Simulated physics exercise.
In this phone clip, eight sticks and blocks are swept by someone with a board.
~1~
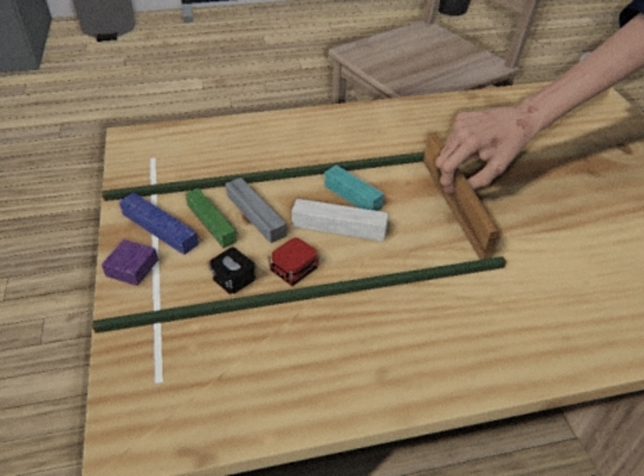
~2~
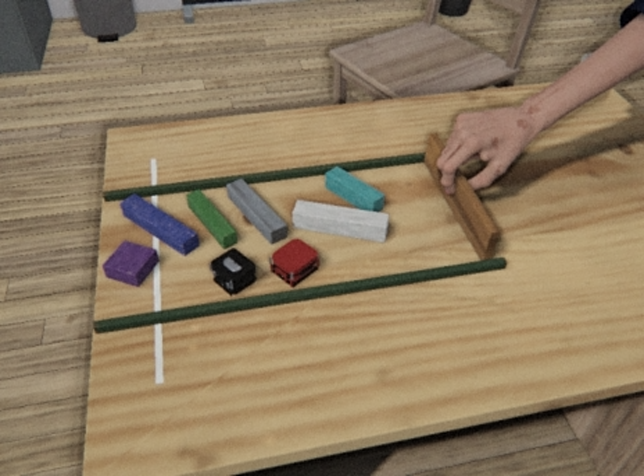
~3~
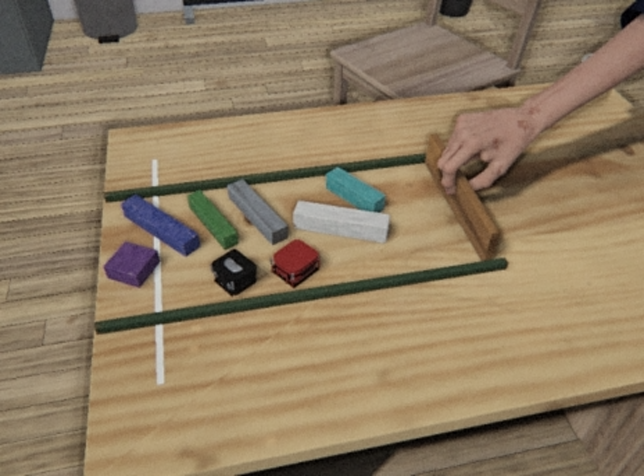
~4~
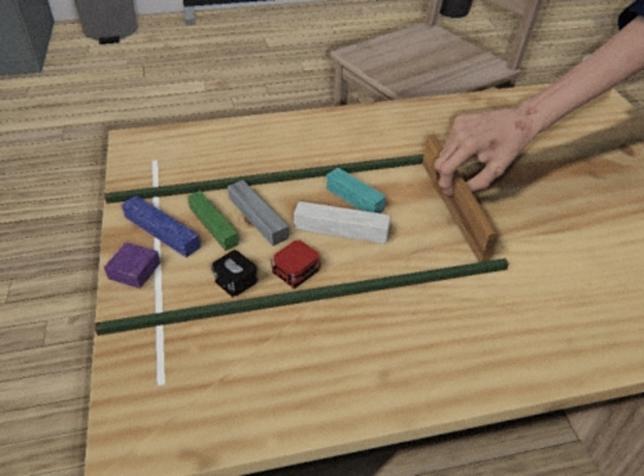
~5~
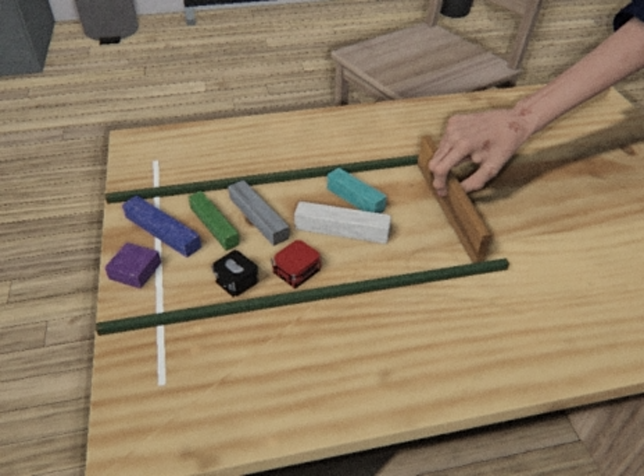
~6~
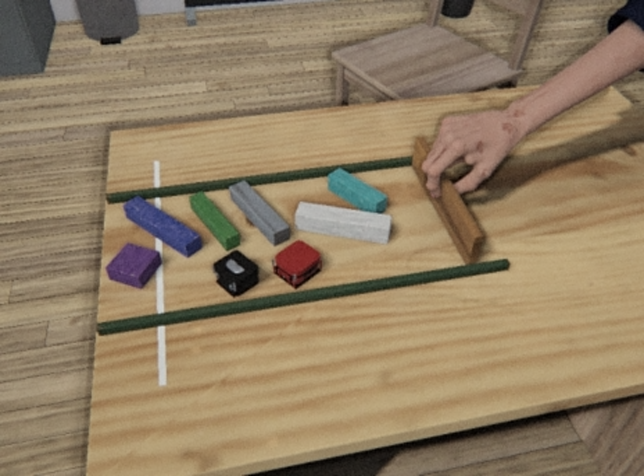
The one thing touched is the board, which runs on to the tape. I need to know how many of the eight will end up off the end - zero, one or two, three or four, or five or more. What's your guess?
I'd say three or four.
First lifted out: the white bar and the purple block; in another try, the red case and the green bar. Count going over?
Tally of falls: 1 for the first try, 2 for the second.
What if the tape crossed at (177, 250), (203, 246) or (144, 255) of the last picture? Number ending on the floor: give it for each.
Those tries give 2, 0 and 5.
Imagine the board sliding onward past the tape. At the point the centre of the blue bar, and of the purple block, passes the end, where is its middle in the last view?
The middle is at (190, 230) when it's the blue bar, and at (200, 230) when it's the purple block.
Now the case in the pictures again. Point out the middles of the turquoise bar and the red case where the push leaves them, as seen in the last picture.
Result: One about (148, 218), other about (142, 300).
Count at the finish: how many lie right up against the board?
That makes 2.
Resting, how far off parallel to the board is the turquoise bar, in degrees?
Roughly 0 degrees.
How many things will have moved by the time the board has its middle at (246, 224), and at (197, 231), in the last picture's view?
The count reaches 8 first and 8 second.
Early on, none off yet; purple block at rest near (135, 265); blue bar at rest near (162, 226); green bar at rest near (214, 220).
A while later, none off yet; purple block at rest near (135, 265); blue bar at rest near (162, 226); green bar moving near (205, 222).
Further along, none off yet; purple block travelled about its own width near (99, 278); blue bar travelled a little near (114, 227); green bar travelled about its own width near (133, 232).
Finally, the number that fall off is three or four; lost, green bar, blue bar and purple block.
